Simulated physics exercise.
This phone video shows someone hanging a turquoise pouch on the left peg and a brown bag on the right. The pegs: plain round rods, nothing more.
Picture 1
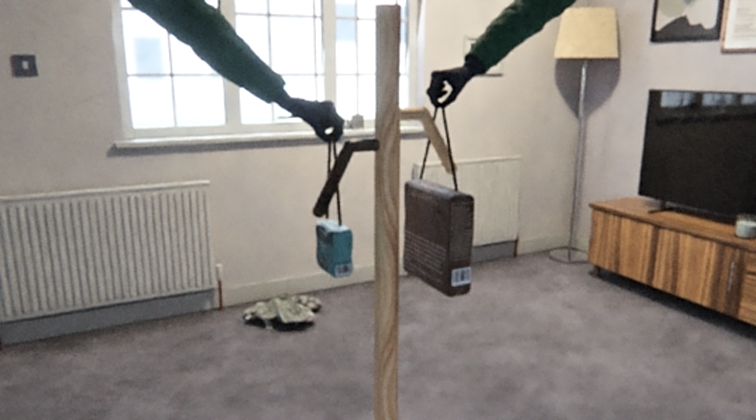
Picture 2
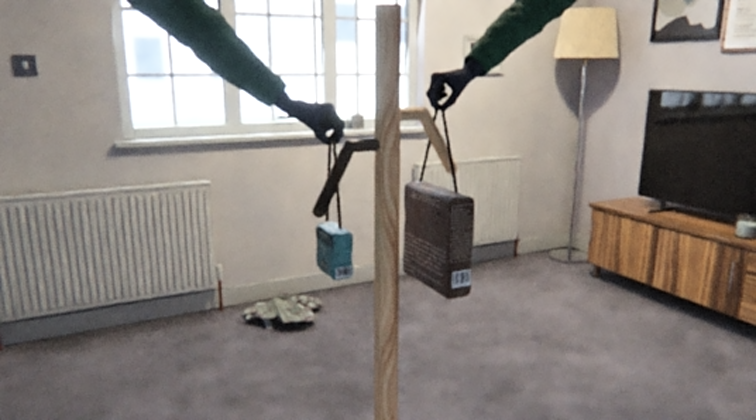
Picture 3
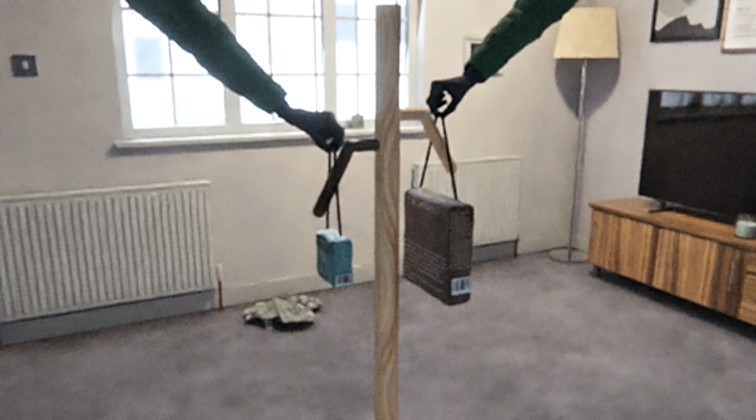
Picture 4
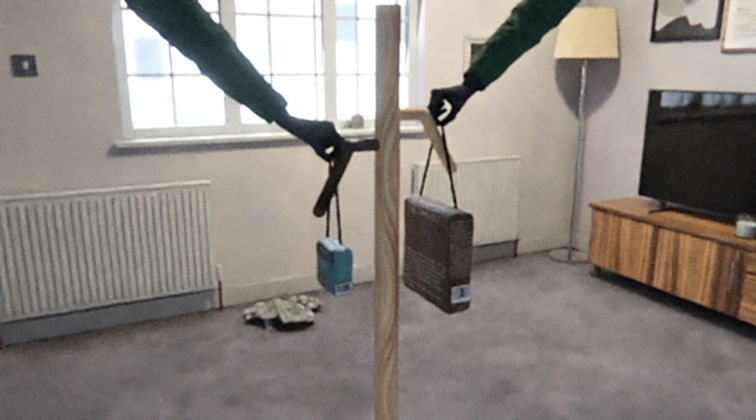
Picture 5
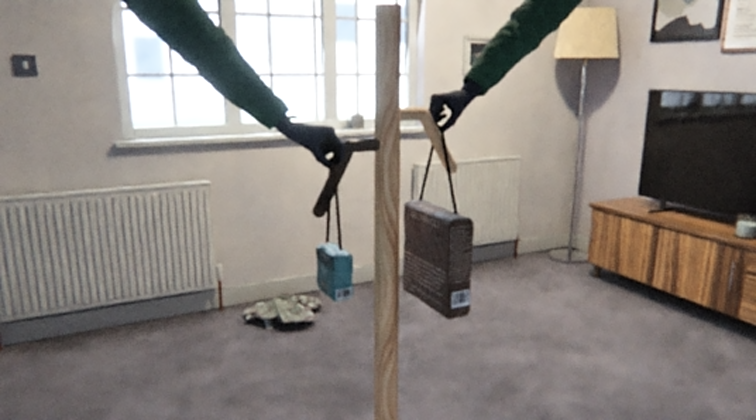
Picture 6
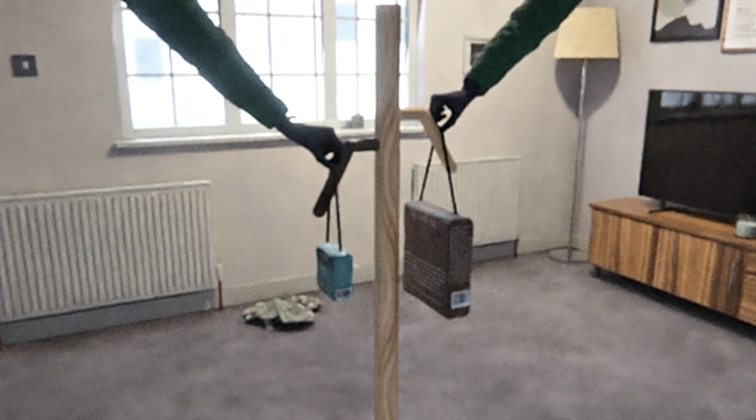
Turquoise pouch and brown bag being lowered slightly by two gloved hands beside downward-sloping pegs on a wooden post.
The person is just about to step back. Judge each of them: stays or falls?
Turquoise pouch: Falls, brown bag: Falls.
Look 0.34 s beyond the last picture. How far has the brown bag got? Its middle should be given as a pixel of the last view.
Look near pixel (433, 386).
Then, 0.34 s later than the last view, turquoise pouch falling near (337, 408); brown bag falling near (433, 386).
Then, 0.62 s later than the last view, turquoise pouch on the floor; brown bag on the floor.
Finally, turquoise pouch on the floor; brown bag on the floor. The turquoise pouch comes down and the brown bag slips off its peg.
